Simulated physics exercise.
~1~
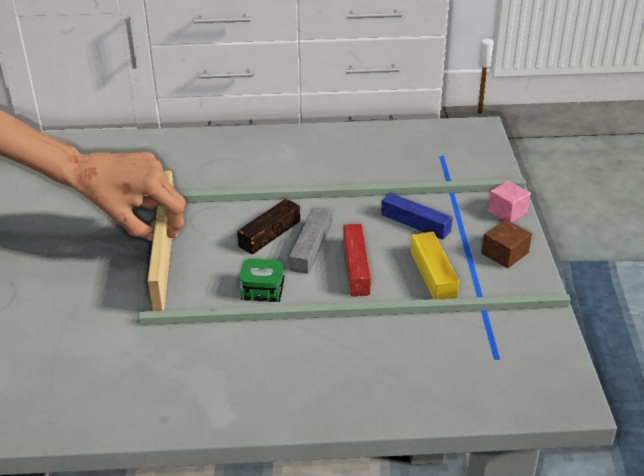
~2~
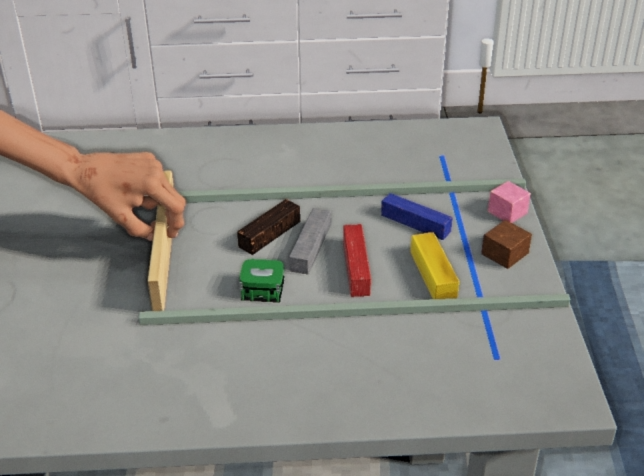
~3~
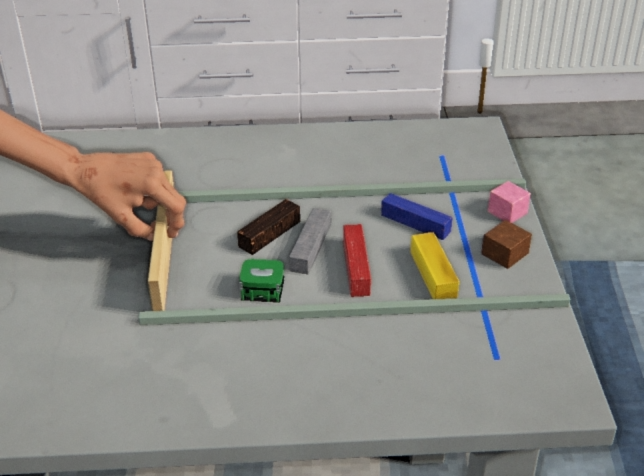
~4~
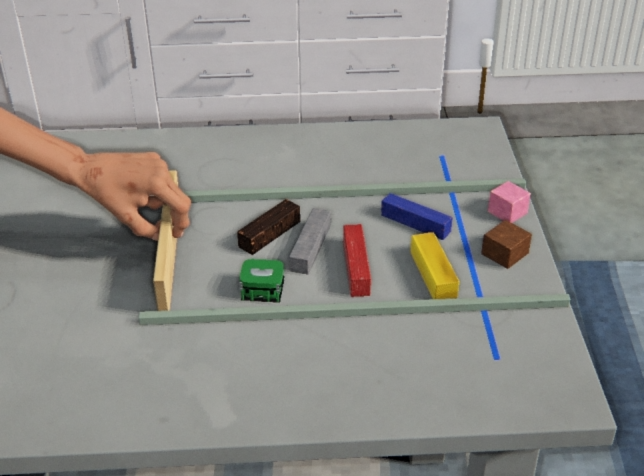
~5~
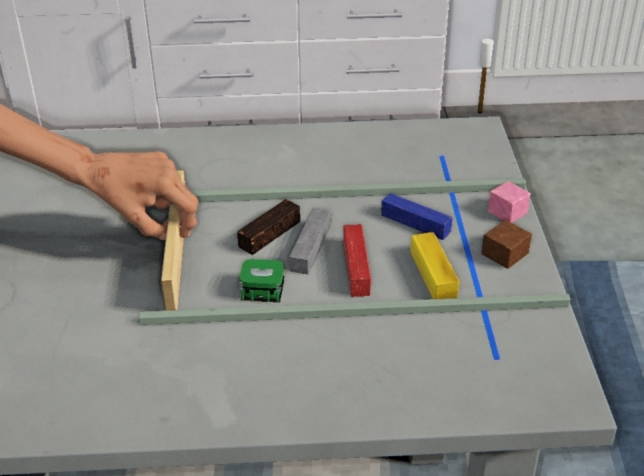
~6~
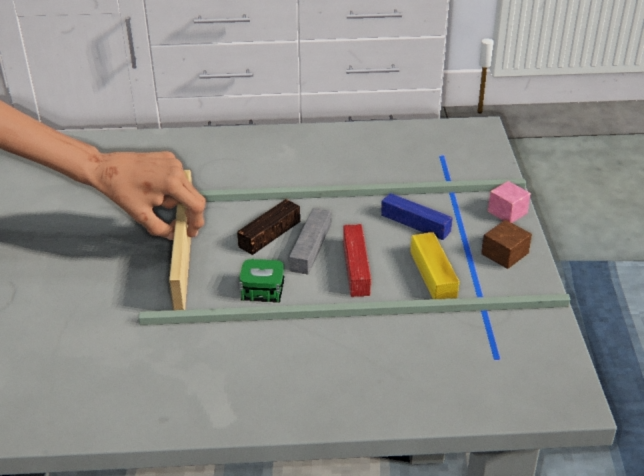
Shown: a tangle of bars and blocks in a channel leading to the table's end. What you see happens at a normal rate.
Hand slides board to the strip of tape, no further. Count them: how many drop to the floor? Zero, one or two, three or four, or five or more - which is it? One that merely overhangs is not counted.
Falls come to a total of one or two.
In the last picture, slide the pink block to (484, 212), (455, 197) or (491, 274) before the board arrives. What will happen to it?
In turn it survives; remains up; is lost.
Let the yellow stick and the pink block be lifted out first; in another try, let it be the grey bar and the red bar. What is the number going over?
The first count is 0 and the second is 0.
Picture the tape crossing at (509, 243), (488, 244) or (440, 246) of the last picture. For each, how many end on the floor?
Going through each try, you'd get 5, 3 and 0.
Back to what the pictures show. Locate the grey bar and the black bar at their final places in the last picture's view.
Positions - first (495, 233), then (470, 214).
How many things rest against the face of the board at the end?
2.
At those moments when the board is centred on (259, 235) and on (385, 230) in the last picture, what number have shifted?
Answer - first 2, then 6.
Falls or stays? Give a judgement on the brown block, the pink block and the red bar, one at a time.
Taking them in turn: The brown block ends up below, the pink block is still there, the red bar is still there.
Soon after, none off yet; pink block at rest near (509, 202); brown block at rest near (507, 244); yellow stick at rest near (434, 266).
In the end, the number that fall off is one or two; gone, brown block.
